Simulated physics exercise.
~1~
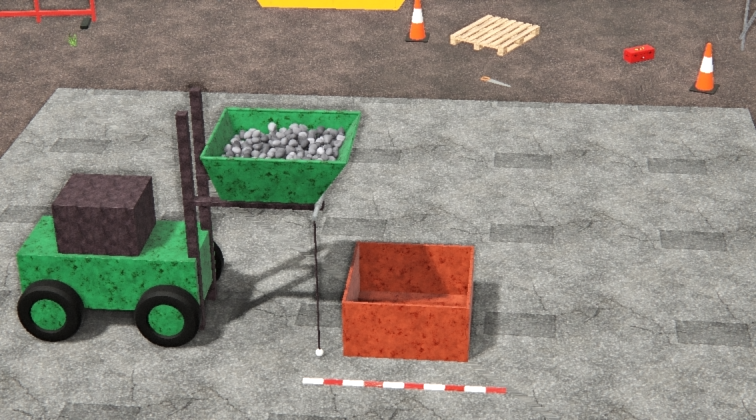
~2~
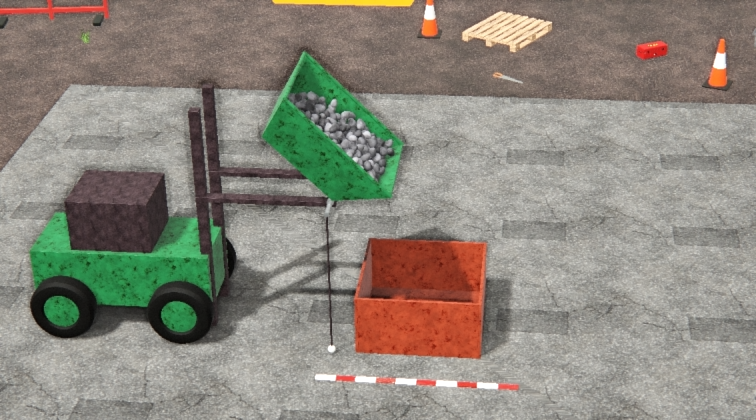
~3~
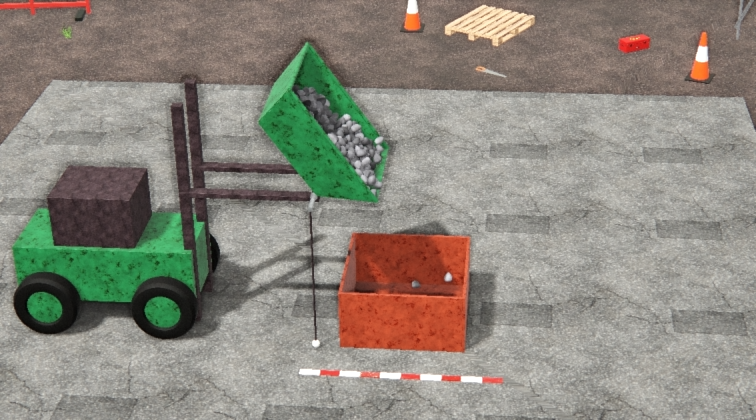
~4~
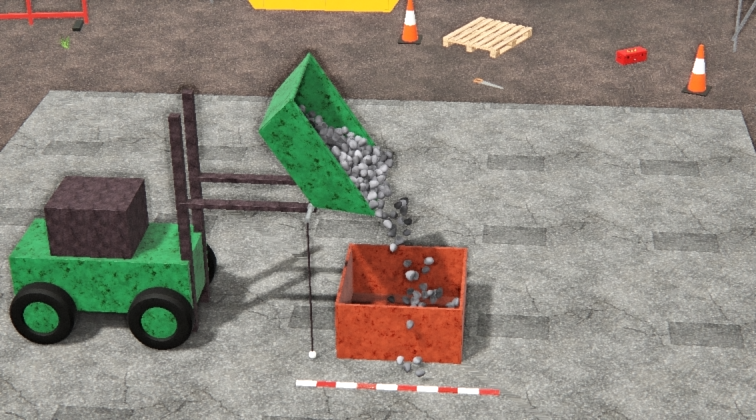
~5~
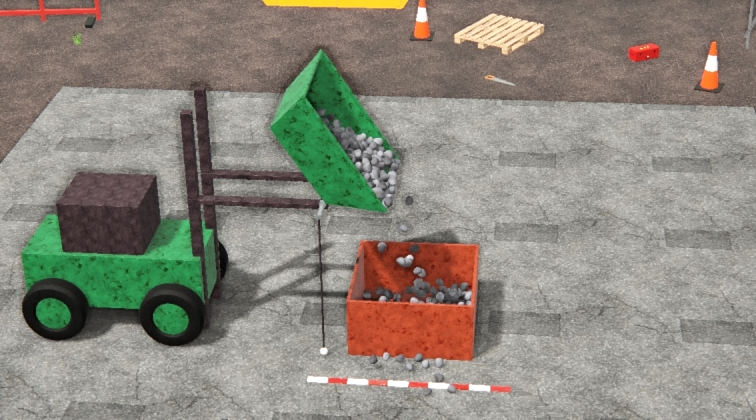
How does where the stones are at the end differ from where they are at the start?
At the start all the stones lie in the raised green skip. By the end some of them have moved down and to the right into the orange-red bin and a few are on the ground in front of it, while most are still in the tilted skip.
